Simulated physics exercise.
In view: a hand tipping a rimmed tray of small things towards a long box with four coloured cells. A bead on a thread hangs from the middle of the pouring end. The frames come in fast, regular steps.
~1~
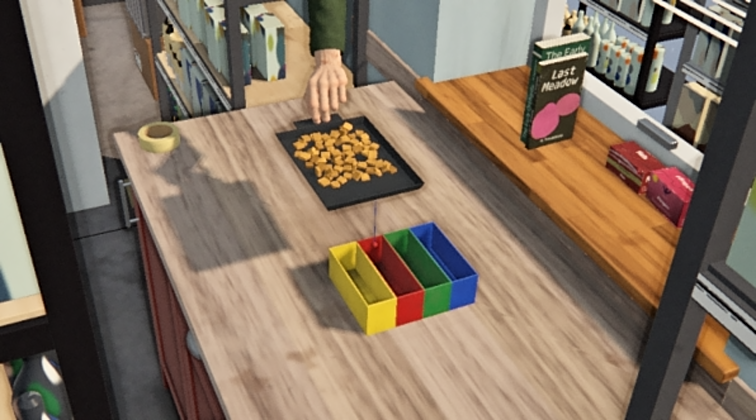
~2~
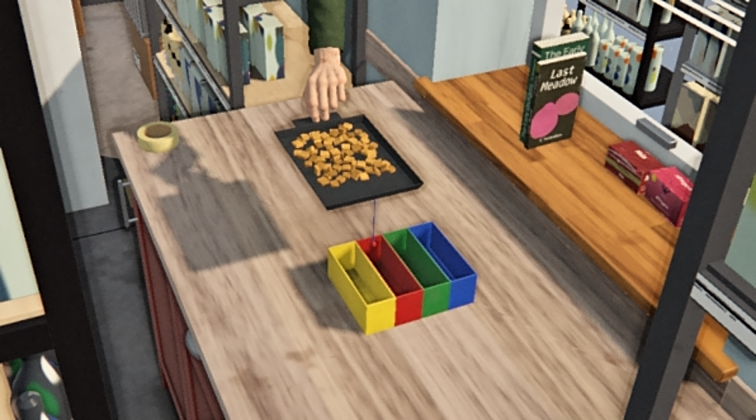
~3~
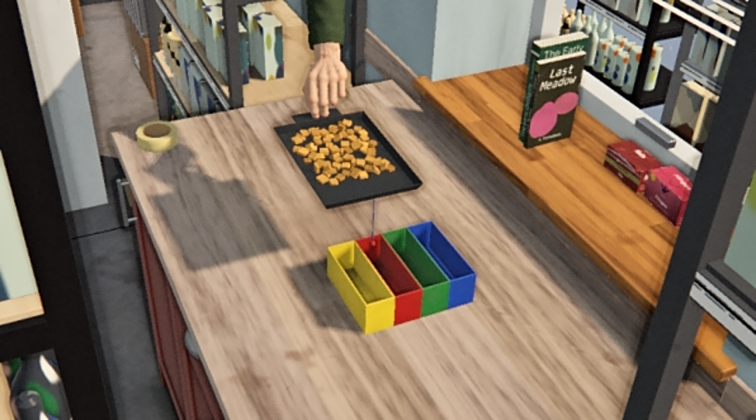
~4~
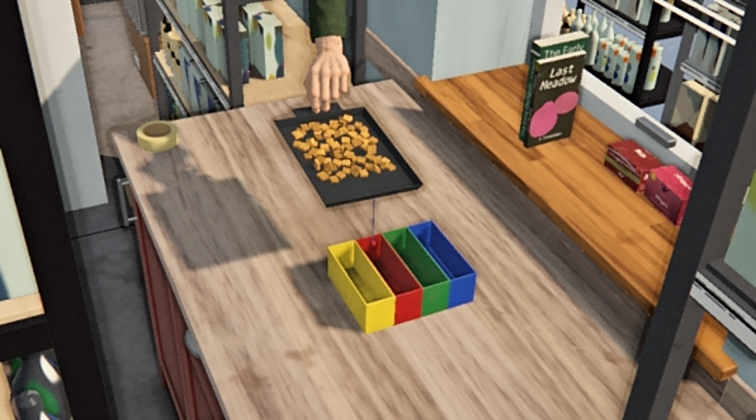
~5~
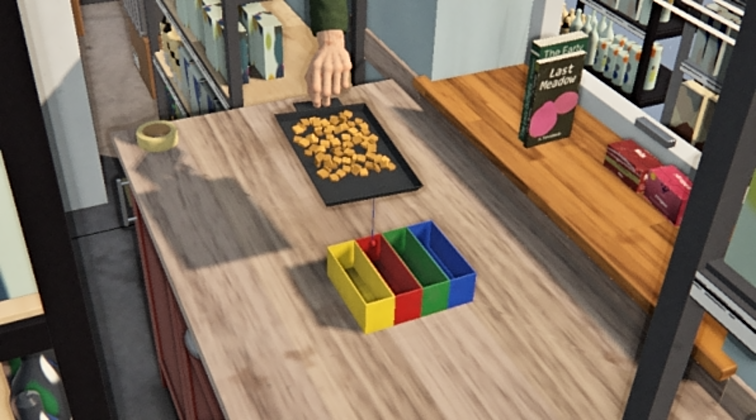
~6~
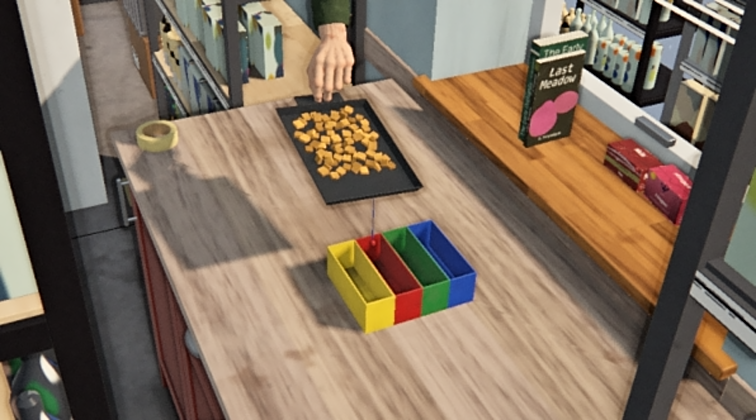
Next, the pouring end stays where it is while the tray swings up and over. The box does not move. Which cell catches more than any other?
The green one ends fullest.
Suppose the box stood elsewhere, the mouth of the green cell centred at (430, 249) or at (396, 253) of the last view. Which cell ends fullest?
One: The green cell. Two: The blue one.
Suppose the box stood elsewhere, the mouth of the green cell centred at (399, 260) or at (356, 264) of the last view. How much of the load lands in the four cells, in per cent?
The first gives 90 %, the second 10 %.
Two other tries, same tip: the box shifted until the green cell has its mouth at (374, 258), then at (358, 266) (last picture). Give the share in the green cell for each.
The first gives 0 %, the second 0 %.
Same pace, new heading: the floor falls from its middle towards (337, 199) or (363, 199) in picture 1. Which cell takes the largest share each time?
The first try: The yellow cell. The second: Yellow.
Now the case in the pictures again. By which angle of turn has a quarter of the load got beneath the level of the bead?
Near 65 degrees.
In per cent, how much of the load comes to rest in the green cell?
It comes to 60 per cent or so.
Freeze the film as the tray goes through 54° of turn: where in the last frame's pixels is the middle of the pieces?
Roughly at (399, 178).
Soon after the last picture, tray tipped steeply; nearly all on the tray; a stray few falling or outside the box.
A little later, tray tipped right over; about a third on the tray; about a quarter in the green cell; about a quarter in the blue cell; about a quarter falling or outside the box.
Later still, tray tipped past a quarter turn; about two thirds in the green cell; about a third in the blue cell; a small part in the red cell; a stray few falling or outside the box.
At rest, tray tipped past a quarter turn; about two thirds in the green cell; about a third in the blue cell; a small part in the red cell; none in the yellow cell; a stray few outside the box.
